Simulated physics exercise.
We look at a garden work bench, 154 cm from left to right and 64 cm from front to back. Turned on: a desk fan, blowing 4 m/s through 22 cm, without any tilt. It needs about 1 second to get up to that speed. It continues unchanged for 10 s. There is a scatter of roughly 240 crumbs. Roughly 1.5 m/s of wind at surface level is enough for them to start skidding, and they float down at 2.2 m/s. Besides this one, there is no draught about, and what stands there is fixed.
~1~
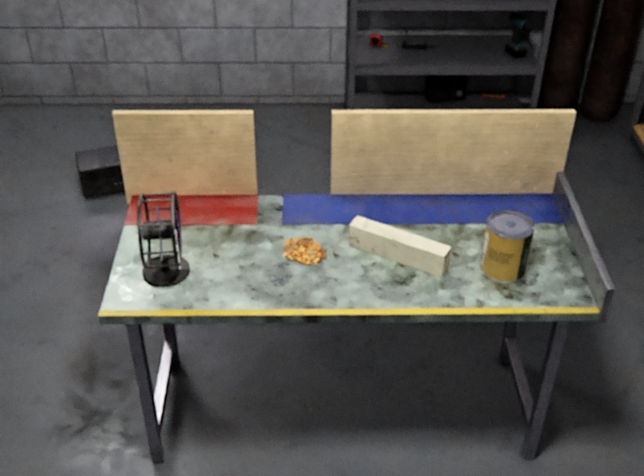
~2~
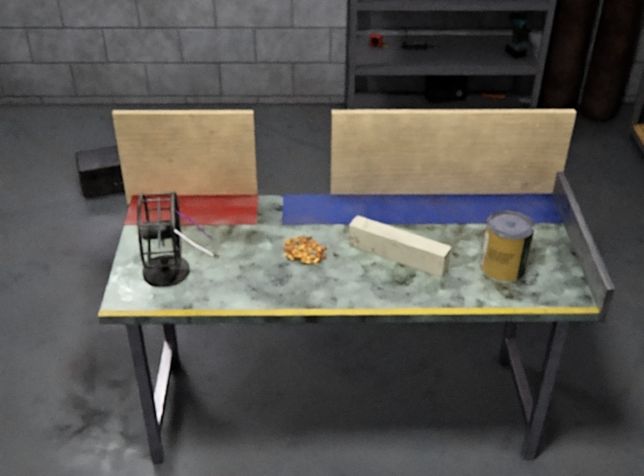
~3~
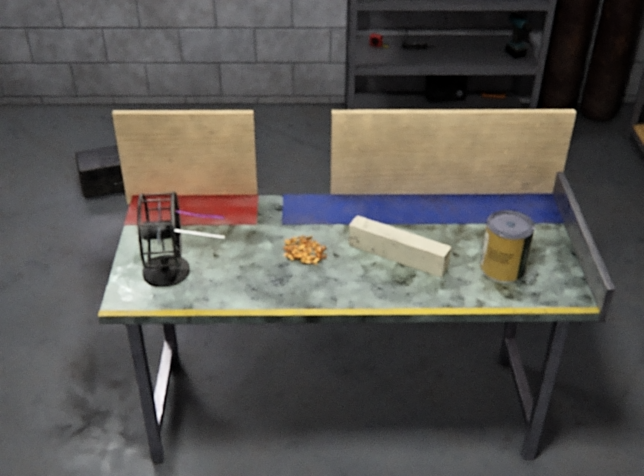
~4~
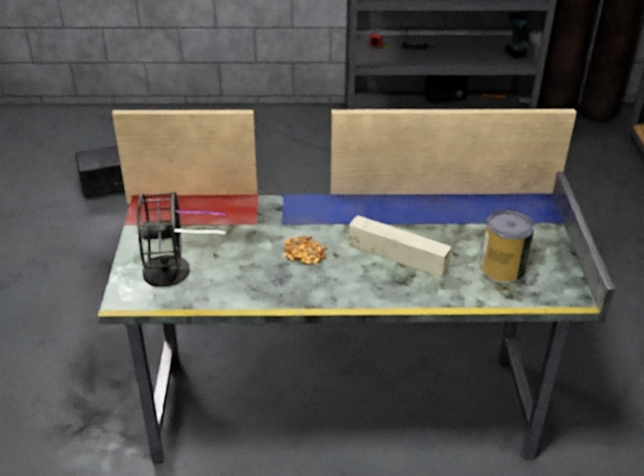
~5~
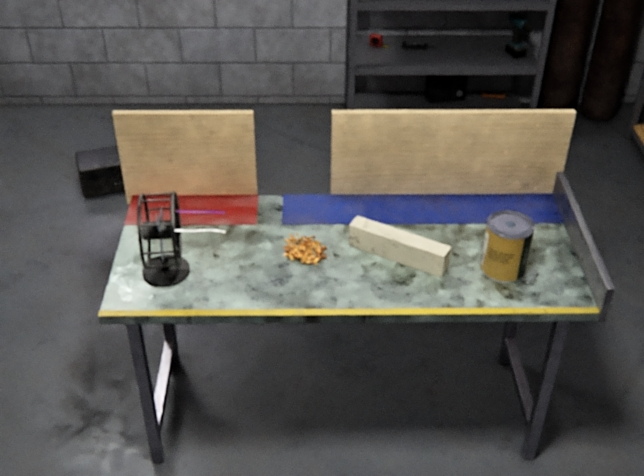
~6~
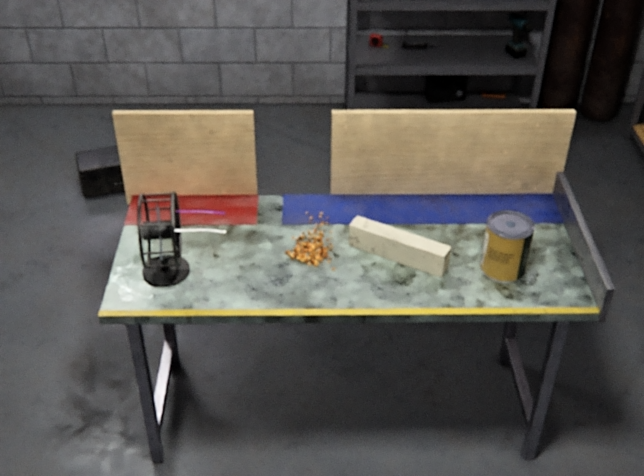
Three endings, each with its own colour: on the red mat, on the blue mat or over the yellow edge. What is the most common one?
The largest share goes to blue.
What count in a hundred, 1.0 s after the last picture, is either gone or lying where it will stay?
The share is near 10 per cent.
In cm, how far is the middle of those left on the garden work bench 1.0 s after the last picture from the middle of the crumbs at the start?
About 20 cm.
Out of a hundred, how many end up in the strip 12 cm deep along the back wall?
Share: Around 60 percent.
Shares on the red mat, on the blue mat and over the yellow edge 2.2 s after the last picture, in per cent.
About 0 per cent red, 60 per cent blue and 30 per cent yellow.
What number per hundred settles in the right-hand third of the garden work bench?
Roughly 20 %.
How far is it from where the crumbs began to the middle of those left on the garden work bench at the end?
45 cm.
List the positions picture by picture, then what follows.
In the first picture, the middle of the crumbs is near (303, 252), none has stirred yet and the mouth of the desk fan is at (160, 230).
In the second picture, the middle of the crumbs is near (303, 250), none has stirred yet, the red mat is centred on (193, 210), the blue mat is centred on (421, 209) and the yellow edge is centred on (350, 315).
In the third picture, the middle of the crumbs is near (303, 250), none has stirred yet, the top of a plank is at (400, 235) and the top of a tin is at (511, 224).
In the fourth picture, the middle of the crumbs is near (303, 250) and none has stirred yet.
In the fifth picture, the middle of the crumbs is near (303, 250) and about 5 % have left their places.
In the sixth picture, the middle of the crumbs is near (310, 249), the farthest in sight from the desk fan is at (327, 218) and about 45 % have left their places.
Then, 1.0 s after the last picture the count stands so, 0 % are on the red mat, 39 % on the blue mat and 11 % over the yellow edge; the middle of those still in play is near (349, 234).
Then, 2.2 s after the last picture the count stands so, 0 % are on the red mat, 56 % on the blue mat and 28 % over the yellow edge; the middle of those still in play is near (378, 198).
Then, 4.6 s after the last picture the count stands so, 0 % are on the red mat, 62 % on the blue mat and 31 % over the yellow edge; the middle of those still in play is near (385, 198).
Then, 9.1 s after the last picture, at the end, 0 % are on the red mat, 62 % on the blue mat and 33 % over the yellow edge; the middle of those still in play is near (389, 196).
